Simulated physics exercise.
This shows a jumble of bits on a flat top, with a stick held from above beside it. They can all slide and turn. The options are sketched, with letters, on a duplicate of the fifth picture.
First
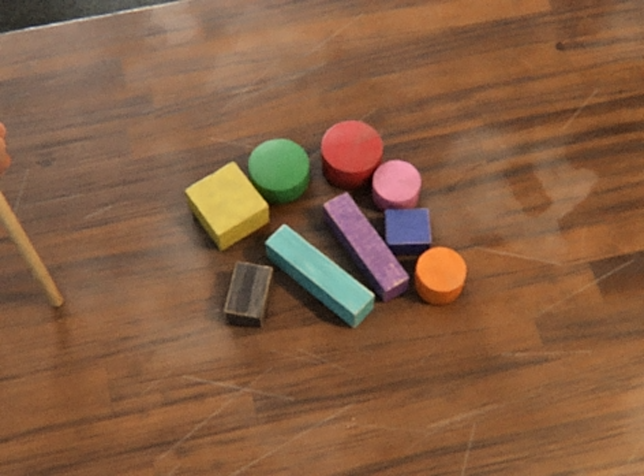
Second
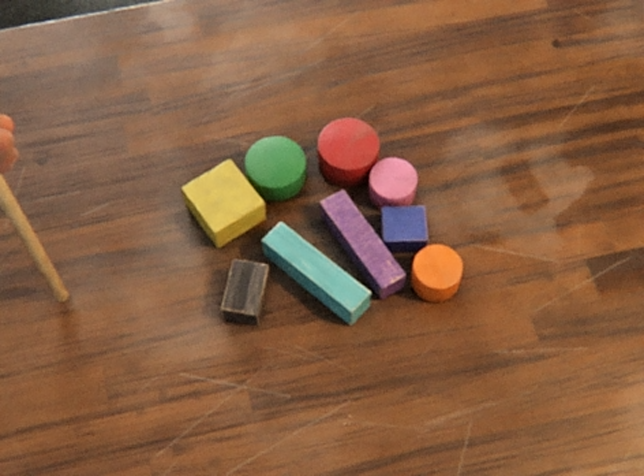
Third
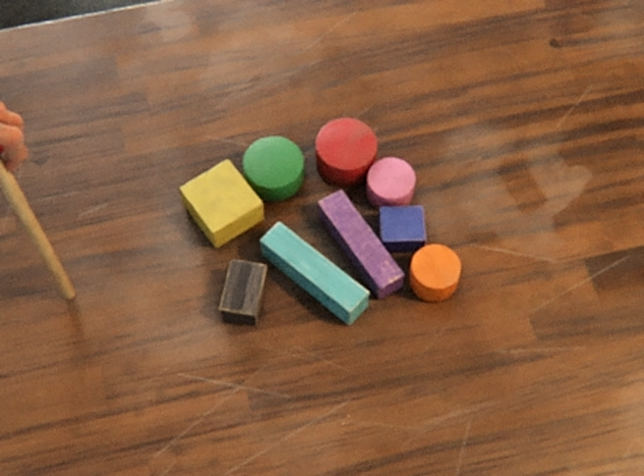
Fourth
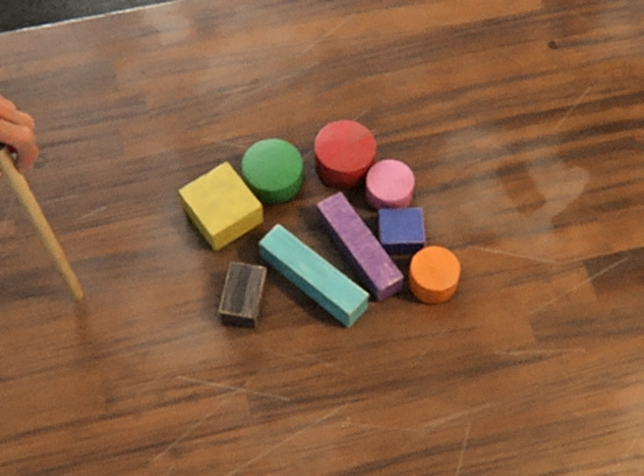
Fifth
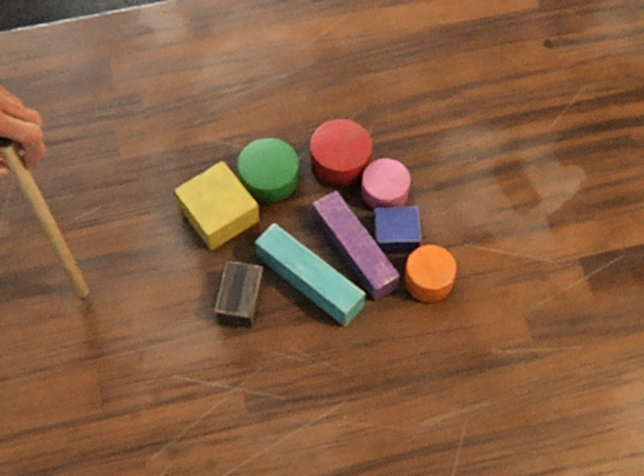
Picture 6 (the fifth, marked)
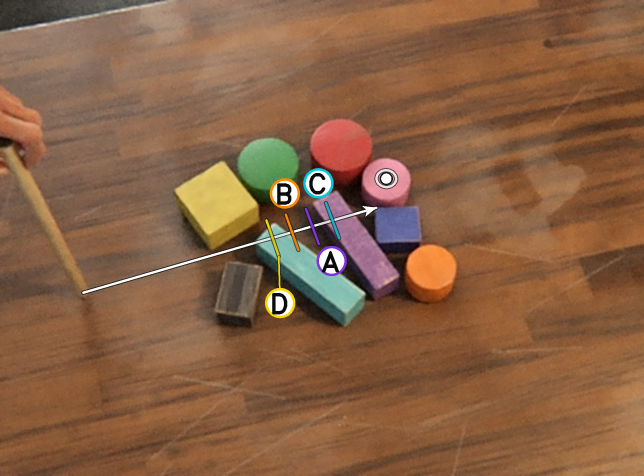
A hand holding a wooden stick edging slightly right beside a cluster of colourful blocks and discs resting on a wooden surface.
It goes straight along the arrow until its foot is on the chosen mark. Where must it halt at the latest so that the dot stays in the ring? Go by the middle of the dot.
No farther than C.
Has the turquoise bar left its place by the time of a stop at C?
Yes.
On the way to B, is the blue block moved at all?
By then, no.
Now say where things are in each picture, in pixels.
In the first picture, turquoise bar (319, 275); orange tin (440, 276); pink tin (396, 188).
In the second picture, pink tin (392, 185); yellow block (224, 203).
In the third picture, black block (244, 292); blue block (402, 229).
In the fourth picture, green tin (273, 171); red tin (345, 155).
In the fifth picture, purple bar (355, 245); turquoise bar (310, 274); orange tin (431, 274).
On the copy, A at (312, 227); B at (292, 232); C at (332, 221); D at (272, 238); the arrow from (83, 293) to (377, 208); the white dot at (386, 178).
On C. First, foot of the stick (174, 267).
Then, foot of the stick (263, 241).
Finally, foot of the stick (332, 222); turquoise bar (323, 279); purple bar (363, 243); the dot is still in its ring.
By contrast, A keeps the dot in but is short; B keeps the dot in but is short; D keeps the dot in but is short.
